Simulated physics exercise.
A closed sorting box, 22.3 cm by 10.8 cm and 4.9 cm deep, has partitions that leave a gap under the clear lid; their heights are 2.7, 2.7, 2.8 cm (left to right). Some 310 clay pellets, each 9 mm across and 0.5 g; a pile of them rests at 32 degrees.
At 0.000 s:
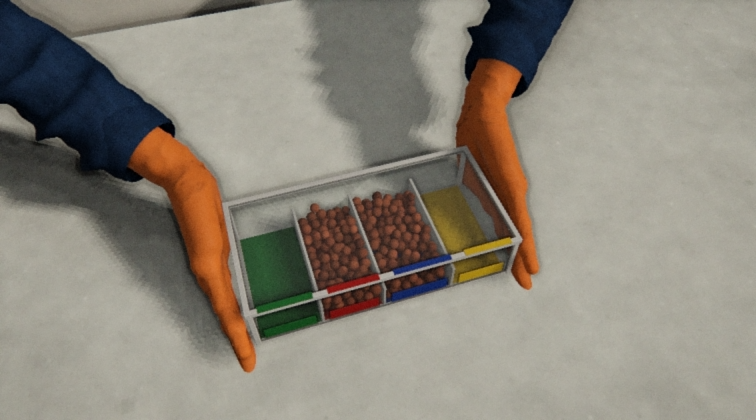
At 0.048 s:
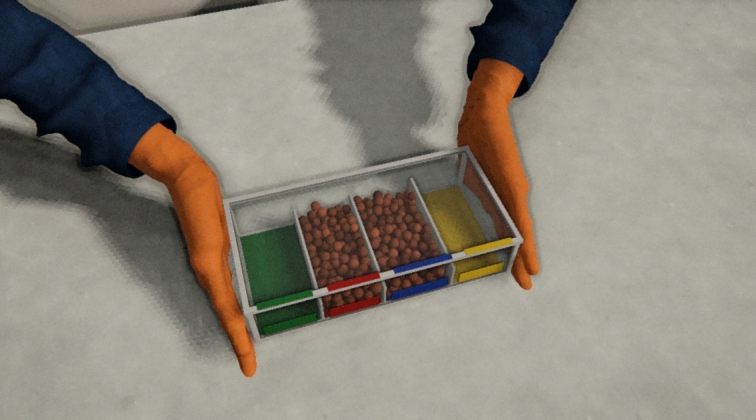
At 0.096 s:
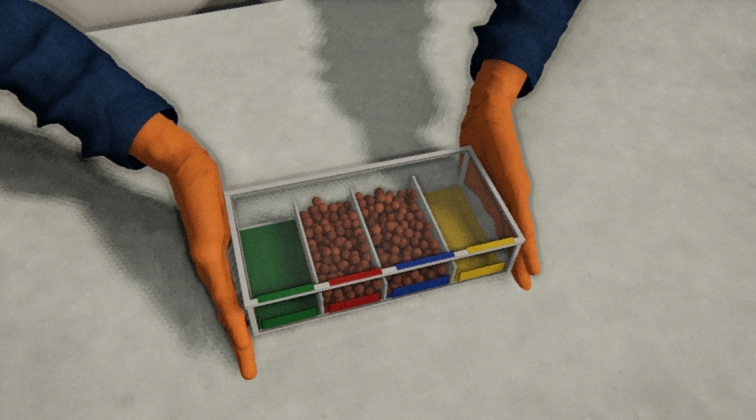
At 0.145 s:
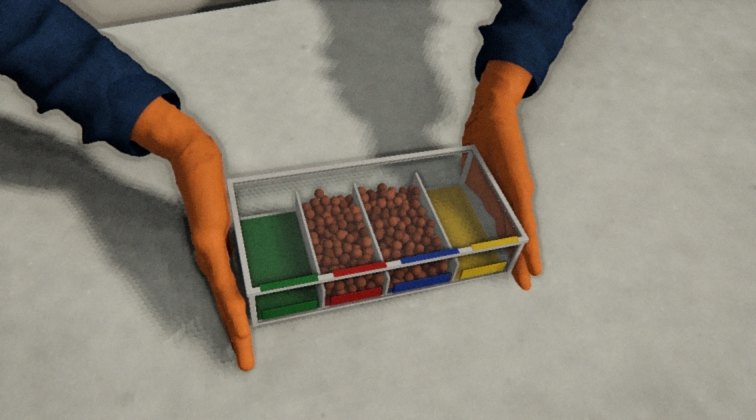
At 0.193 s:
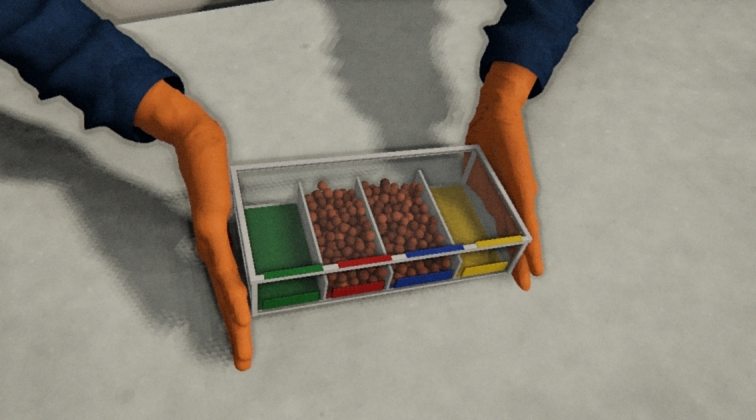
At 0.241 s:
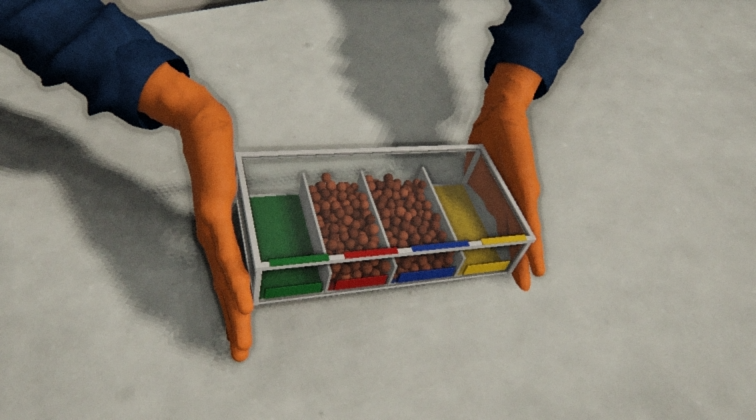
Orange-gloved hands slowly tilting a clear divided box, its brown pellets staying heaped in the red and blue middle sections.
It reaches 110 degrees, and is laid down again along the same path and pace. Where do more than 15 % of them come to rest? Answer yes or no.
Red no, blue yes, green no, yellow yes.
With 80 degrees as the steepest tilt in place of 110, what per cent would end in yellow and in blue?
Yellow 30, blue 40.
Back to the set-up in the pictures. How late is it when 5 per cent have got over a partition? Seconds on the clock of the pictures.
Near 1.05 s.
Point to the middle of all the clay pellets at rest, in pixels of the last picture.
At about (452, 221).
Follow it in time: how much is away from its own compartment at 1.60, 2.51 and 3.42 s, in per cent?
About 55, 85, 85.
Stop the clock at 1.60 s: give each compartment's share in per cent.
Red 20, blue 40, green 0, yellow 45.
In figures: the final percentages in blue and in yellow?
Blue 30; yellow 70.
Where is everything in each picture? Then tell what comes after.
The first frame shows box tilt 0 degrees, front corners at (249, 312) and (516, 239); red 45 %, blue 55 %.
The second frame shows box tilt 1 degrees, front corners at (249, 309) and (516, 239).
The third frame shows box tilt 3 degrees, front corners at (250, 302) and (518, 239).
The fourth frame shows box tilt 6 degrees, front corners at (252, 290) and (522, 238), lowest corner right back.
The fifth frame shows box tilt 10 degrees, front corners at (255, 278) and (525, 238), lowest corner right back.
The sixth frame shows box tilt 13 degrees, front corners at (260, 264) and (529, 238), lowest corner right back; red 45 %, blue 55 %. Its pace works out near 75 degrees a second.
Then, at 1.60 s, tilt 110 degrees; red 20 %, blue 40 %, yellow 45 %.
After 2.51 s, tilt 51 degrees; blue 30 %, yellow 70 %.
After 3.42 s, tilt 0 degrees; blue 30 %, yellow 70 %.
At rest (3.8 s), red 0 %, blue 30 %, green 0 %, yellow 70 %.
